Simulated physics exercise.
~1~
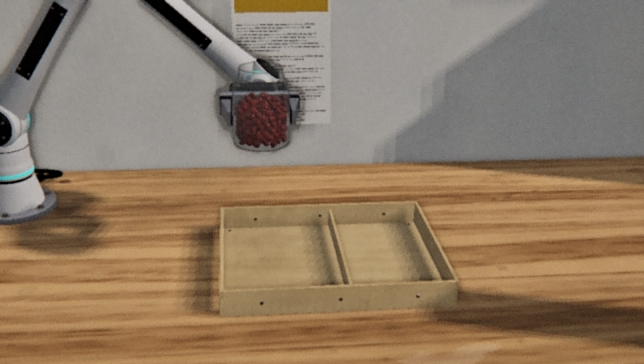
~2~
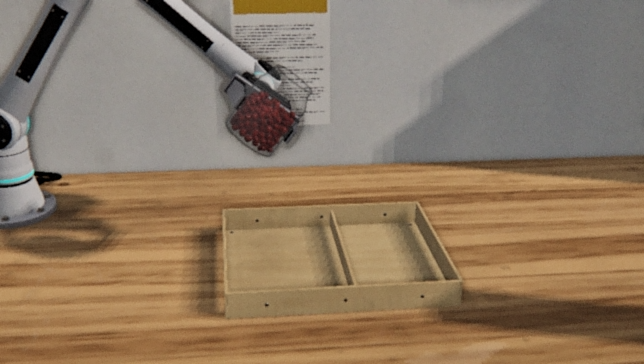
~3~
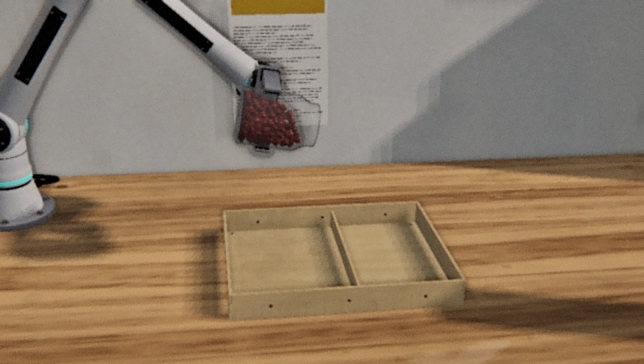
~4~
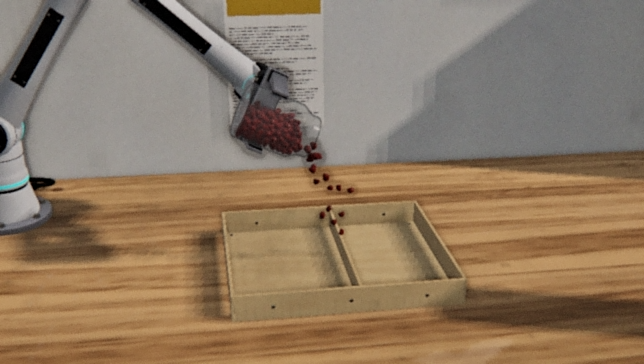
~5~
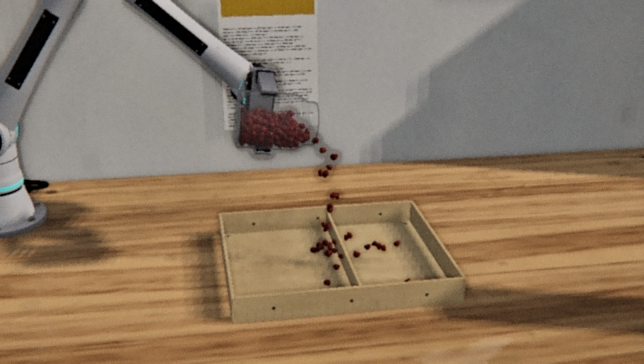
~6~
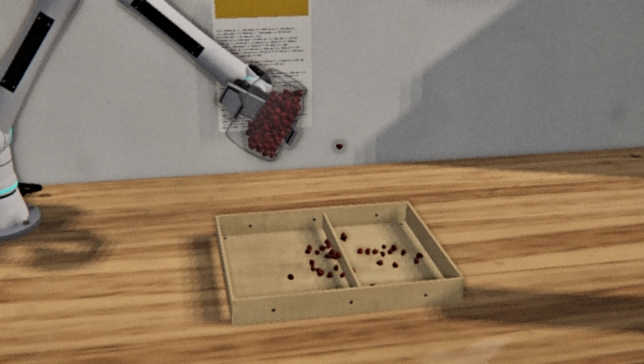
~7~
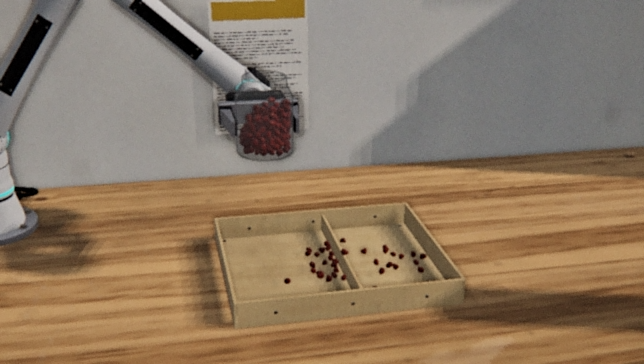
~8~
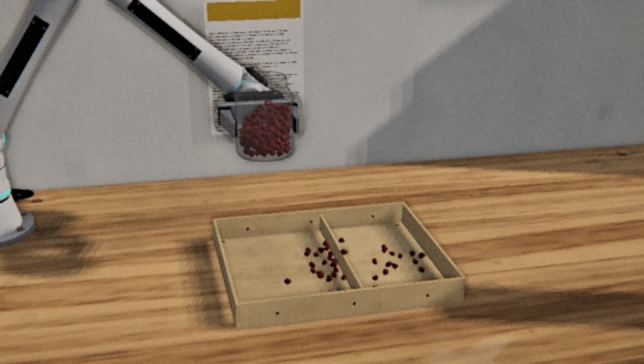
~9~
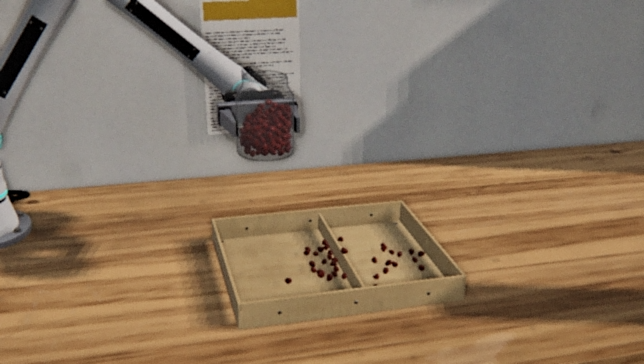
Robot arm tipping a clear jar of dark red beans over a divided tray, scattering some into both compartments, then righting it.
